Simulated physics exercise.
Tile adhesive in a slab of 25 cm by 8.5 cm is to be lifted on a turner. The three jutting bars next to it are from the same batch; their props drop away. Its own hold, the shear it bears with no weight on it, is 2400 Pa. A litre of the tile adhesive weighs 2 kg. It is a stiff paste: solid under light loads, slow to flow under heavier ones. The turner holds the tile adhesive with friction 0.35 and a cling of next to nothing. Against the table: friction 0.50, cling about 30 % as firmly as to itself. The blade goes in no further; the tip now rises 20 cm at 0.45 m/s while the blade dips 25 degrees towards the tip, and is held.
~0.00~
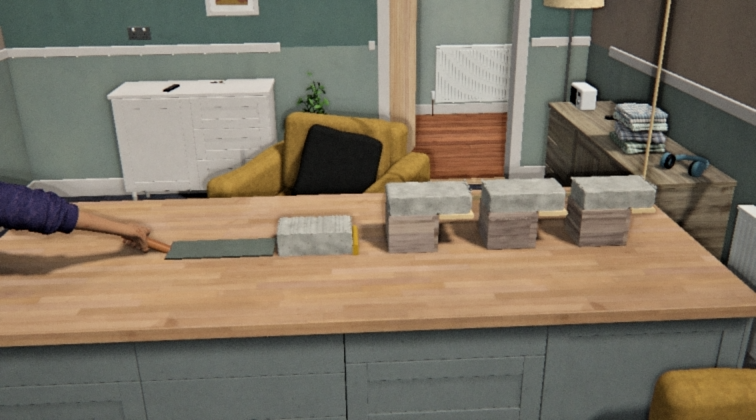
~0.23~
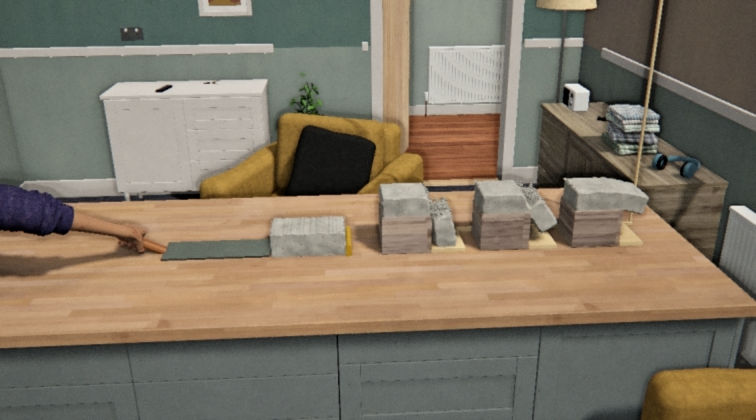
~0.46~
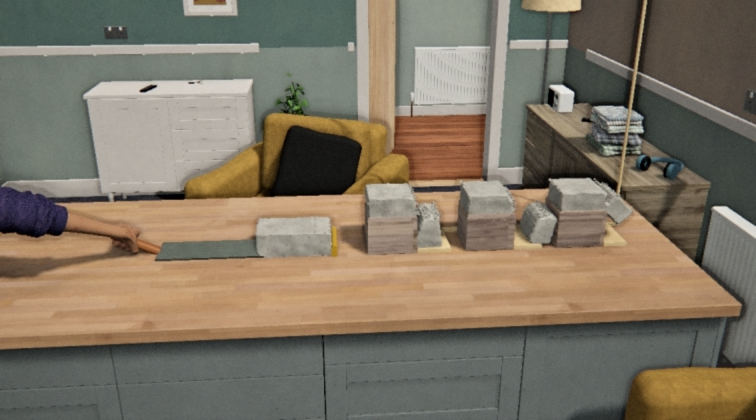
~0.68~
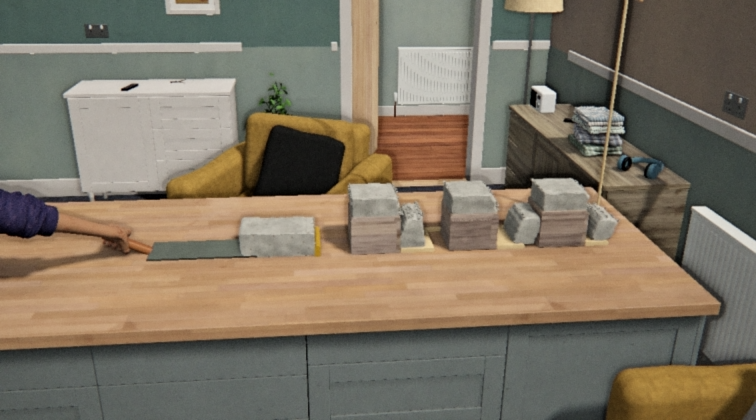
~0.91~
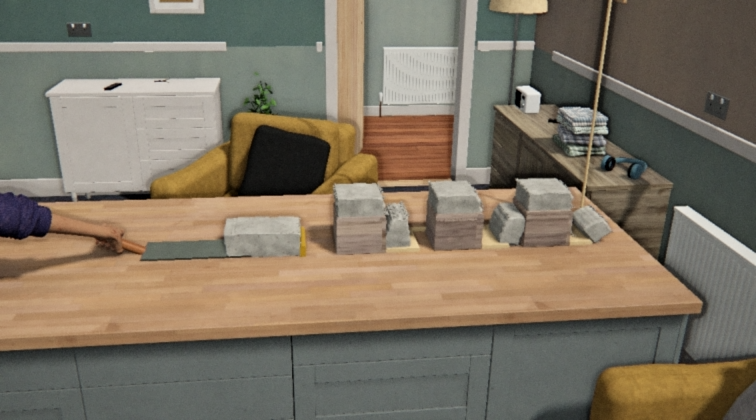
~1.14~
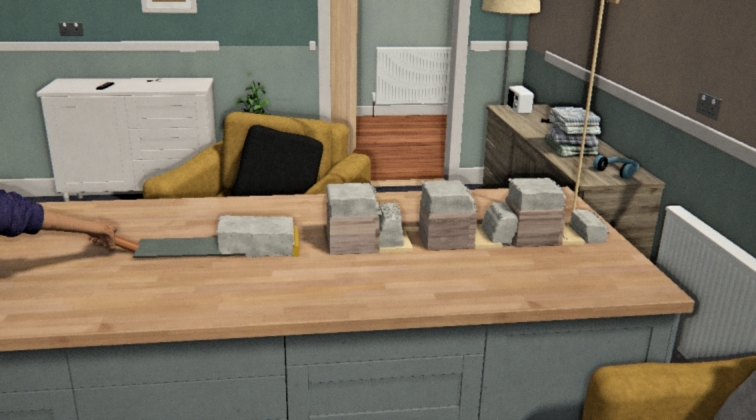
Overhanging ends of three grey slabs on stacked blocks breaking off and dropping beside them, a hand holding a flat blade at left.
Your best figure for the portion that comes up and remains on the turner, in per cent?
It comes to some 10 %.
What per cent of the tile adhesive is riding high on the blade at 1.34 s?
Some 25 per cent.
By 1.34 s, the tip is 9.5 cm up.
By 1.57 s, the tip is 19 cm up.
By 1.81 s, the tip is 20 cm up and 10 % is riding high on the blade.
By 2.04 s, the tip is 20 cm up and 10 % is riding high on the blade.
By 2.80 s, at the end, the tip is 20 cm up and 10 % is riding high on the blade.
